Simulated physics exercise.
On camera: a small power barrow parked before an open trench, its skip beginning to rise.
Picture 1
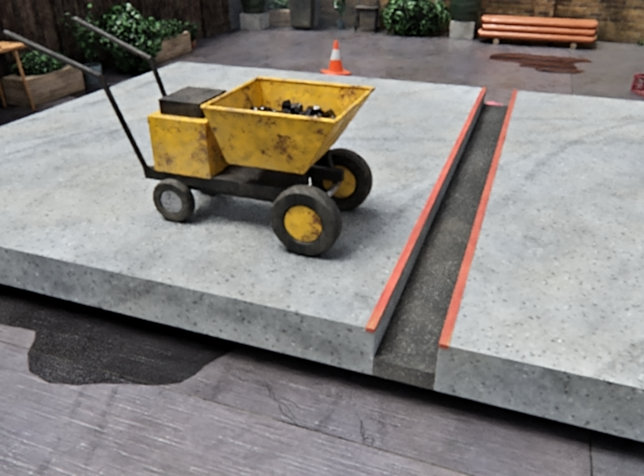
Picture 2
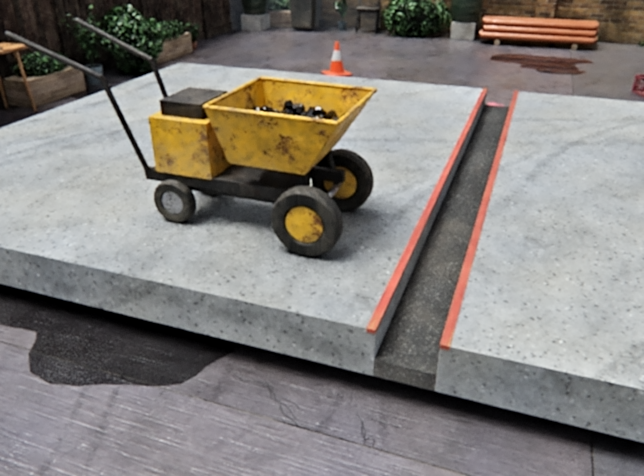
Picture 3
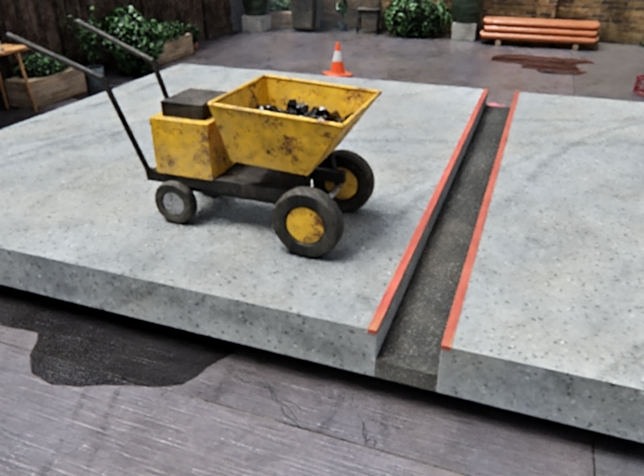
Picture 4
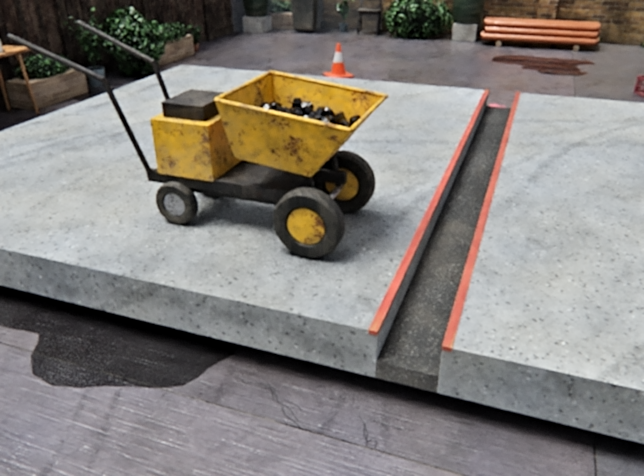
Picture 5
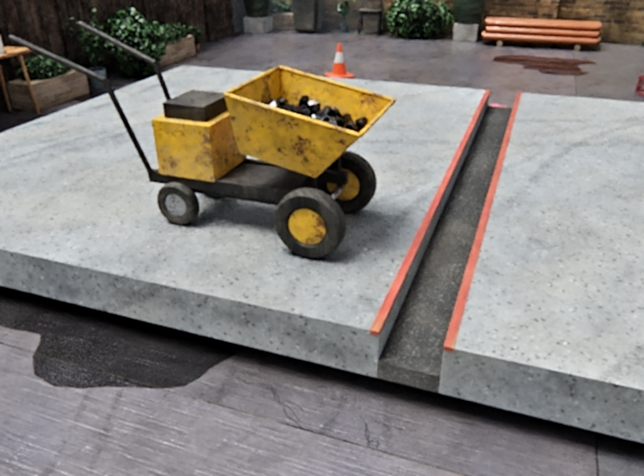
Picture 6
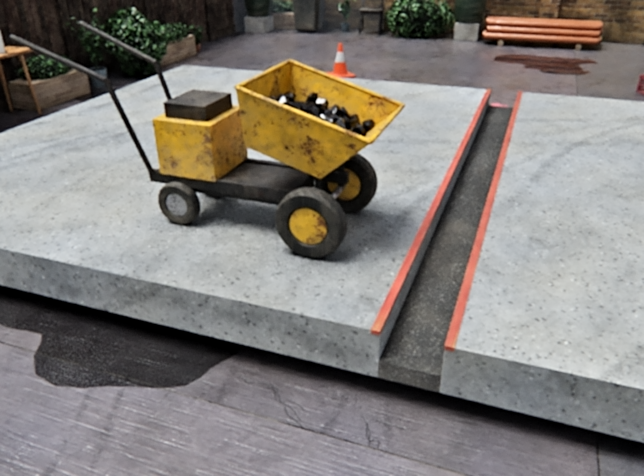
The yellow skip of a small power barrow, loaded with black lumps, tilts gradually forward to the right, its back end lifting while the wheels stay in place on a grey slab beside an orange-edged trench.
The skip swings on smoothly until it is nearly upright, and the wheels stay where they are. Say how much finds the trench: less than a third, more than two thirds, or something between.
The trench takes more than two thirds.
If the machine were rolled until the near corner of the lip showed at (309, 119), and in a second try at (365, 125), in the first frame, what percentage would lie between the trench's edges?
About 90 and 40 per cent.
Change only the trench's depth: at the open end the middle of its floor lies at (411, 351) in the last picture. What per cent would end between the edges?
Roughly 70 in a hundred.
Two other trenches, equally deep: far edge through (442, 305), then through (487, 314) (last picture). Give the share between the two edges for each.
The first gives 70 %, the second 100 %.
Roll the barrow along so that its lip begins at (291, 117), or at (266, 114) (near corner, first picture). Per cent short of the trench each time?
Roughly 20 per cent, and 40 per cent.
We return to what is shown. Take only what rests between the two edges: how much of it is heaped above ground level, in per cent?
Some 10 per cent.
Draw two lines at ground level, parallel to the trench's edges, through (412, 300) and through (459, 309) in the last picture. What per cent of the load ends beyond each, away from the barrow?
Roughly 80 per cent, and 10 per cent.
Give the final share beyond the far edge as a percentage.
About 5 per cent.
Just after the last frame, skip tipped steeply; every one in the skip.
A moment on, skip tipped right over; almost all in the skip; about a tenth in or heaped over the trench; just a few beyond it.
Further on, skip tipped right over; roughly a quarter in the skip; the larger part in or heaped over the trench; just a few beyond it.
When it is over, skip tipped right over; just a few in the skip; almost all in or heaped over the trench; about a tenth beyond it.
